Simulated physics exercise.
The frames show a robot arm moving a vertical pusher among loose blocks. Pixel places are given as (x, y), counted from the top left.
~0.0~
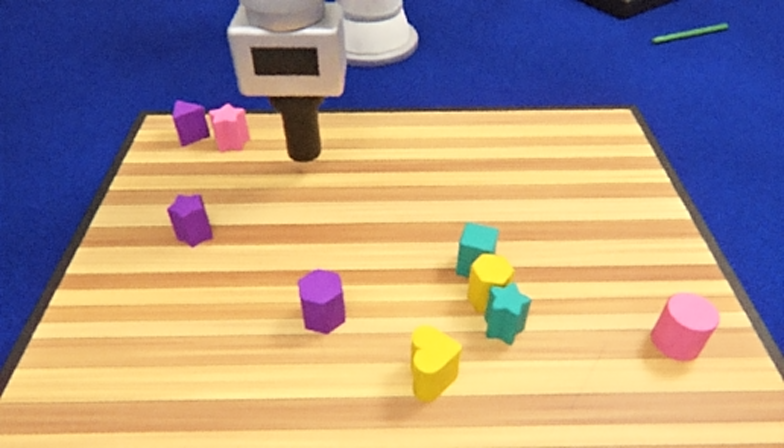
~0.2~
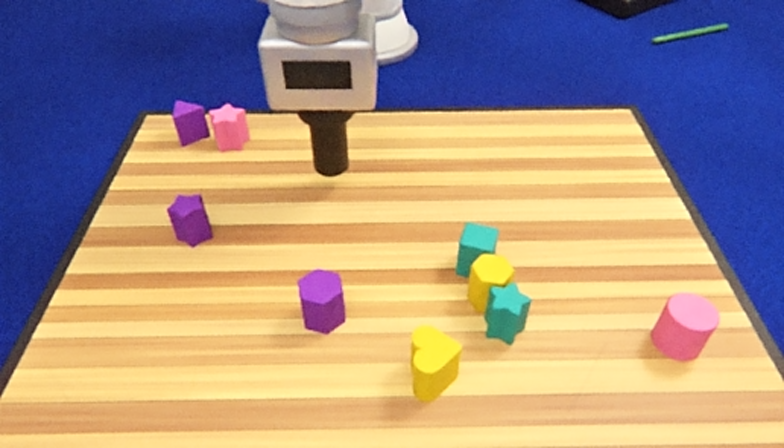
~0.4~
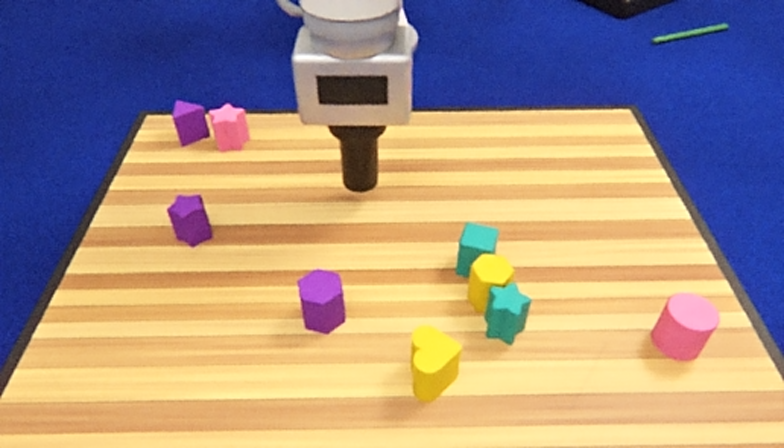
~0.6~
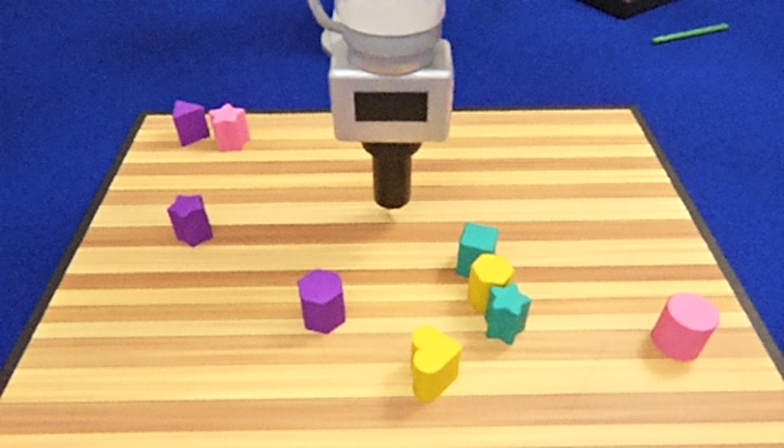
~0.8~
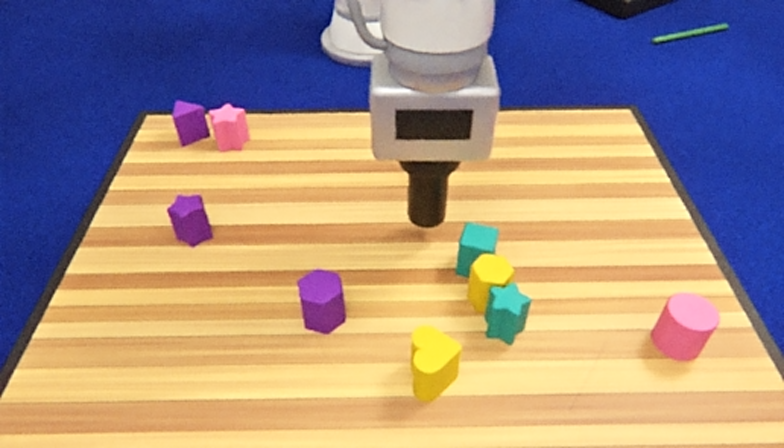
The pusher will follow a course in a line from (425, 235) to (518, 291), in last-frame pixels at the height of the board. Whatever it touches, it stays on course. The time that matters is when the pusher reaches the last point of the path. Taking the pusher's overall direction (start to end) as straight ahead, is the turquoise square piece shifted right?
I expect not.
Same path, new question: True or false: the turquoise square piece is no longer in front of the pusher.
That statement is not accurate.
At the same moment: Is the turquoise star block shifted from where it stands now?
Answer: Yes.
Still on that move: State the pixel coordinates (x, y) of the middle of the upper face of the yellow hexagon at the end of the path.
Its top centre is at about (518, 291).
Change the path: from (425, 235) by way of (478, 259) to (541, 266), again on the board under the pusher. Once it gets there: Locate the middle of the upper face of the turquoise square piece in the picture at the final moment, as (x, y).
Close to (554, 263).
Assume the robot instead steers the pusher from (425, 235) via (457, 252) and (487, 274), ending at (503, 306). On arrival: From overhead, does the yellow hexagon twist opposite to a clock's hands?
In short: No.
The first path, step by step. One third of the way, pusher (457, 235); turquoise square piece (490, 239), turned 15° clockwise.
Two thirds of the way, pusher (488, 253); turquoise square piece (527, 254), turned 10° clockwise; yellow hexagon (498, 273), turned 20° clockwise; turquoise star block (510, 301).
At the end, pusher (522, 273); turquoise square piece (565, 272); yellow hexagon (518, 291), turned 60° clockwise; turquoise star block (513, 321), turned 25° clockwise.
